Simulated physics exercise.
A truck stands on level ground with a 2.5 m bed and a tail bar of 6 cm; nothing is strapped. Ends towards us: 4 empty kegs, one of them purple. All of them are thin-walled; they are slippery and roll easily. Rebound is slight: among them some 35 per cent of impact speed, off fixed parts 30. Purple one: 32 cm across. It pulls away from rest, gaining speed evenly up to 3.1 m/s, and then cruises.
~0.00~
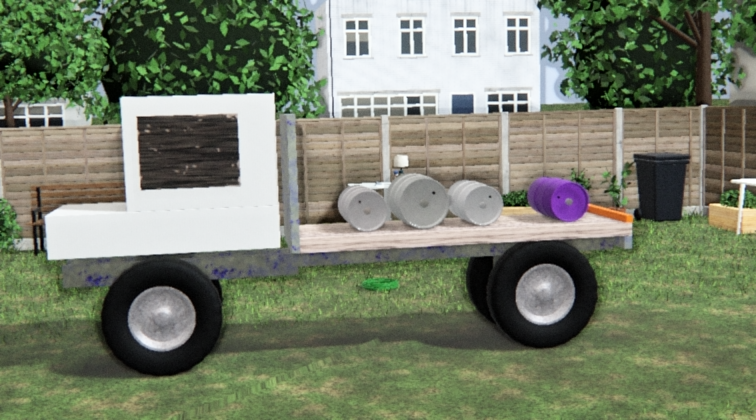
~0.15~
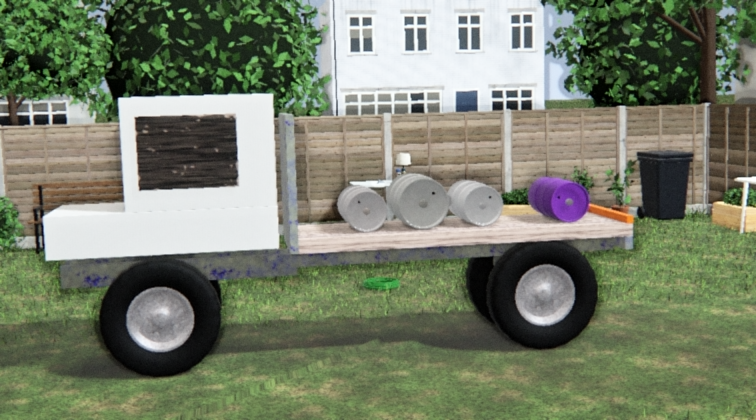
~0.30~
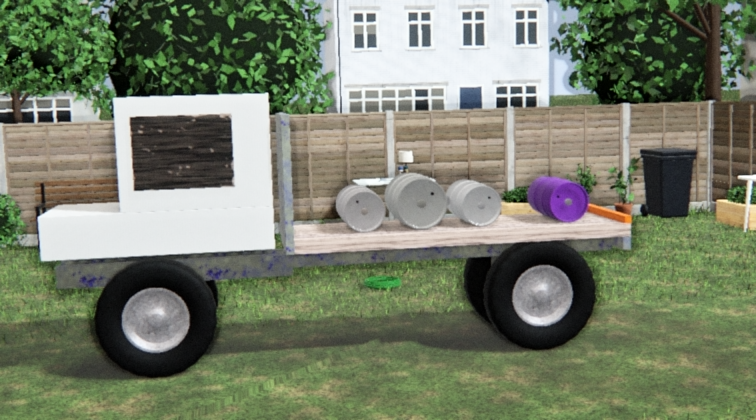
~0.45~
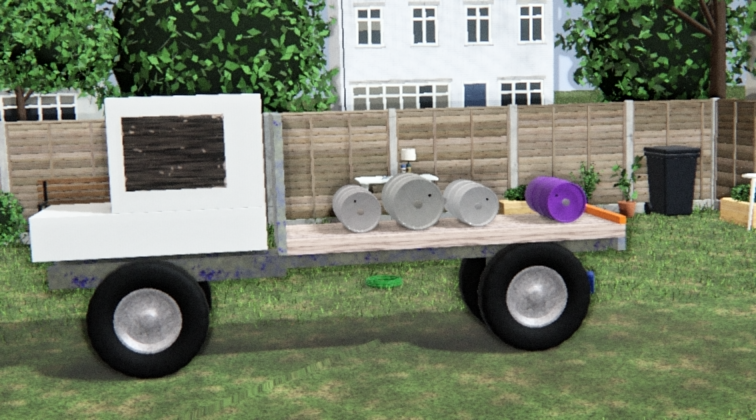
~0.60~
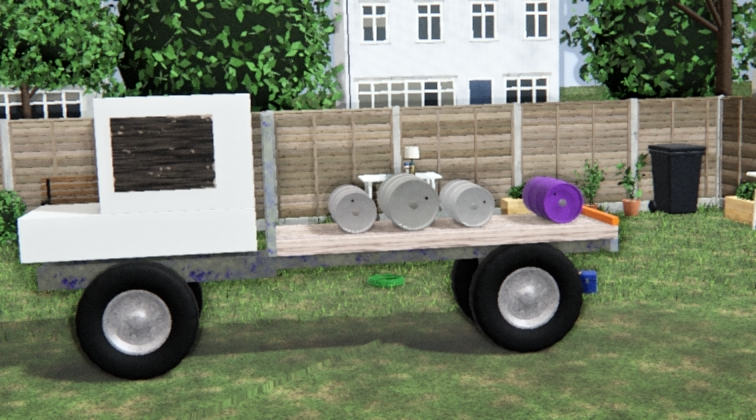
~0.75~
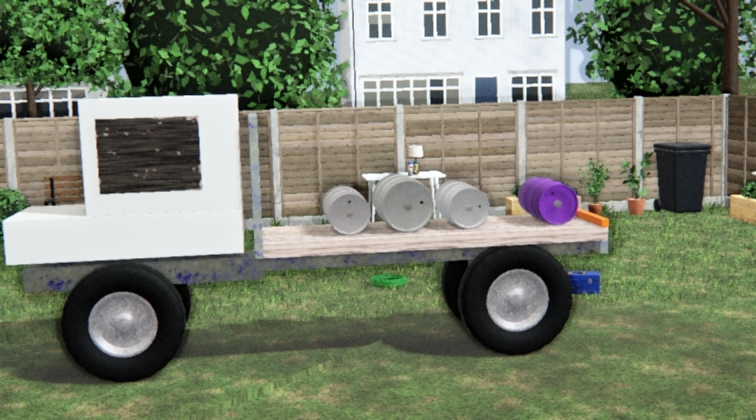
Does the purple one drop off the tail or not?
That one rides it out.
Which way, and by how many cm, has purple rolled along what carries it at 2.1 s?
By then purple sits 30 right of where it began.
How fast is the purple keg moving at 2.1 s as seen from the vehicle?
It's travelling at about 0.0 m/s.
Then, 2.1 s in, purple is on the bed, 10 cm from the bar; 0 of 4 are off.
In the end (3.9 s), purple is on the bed, 15 cm from the bar; 0 of 4 are off.
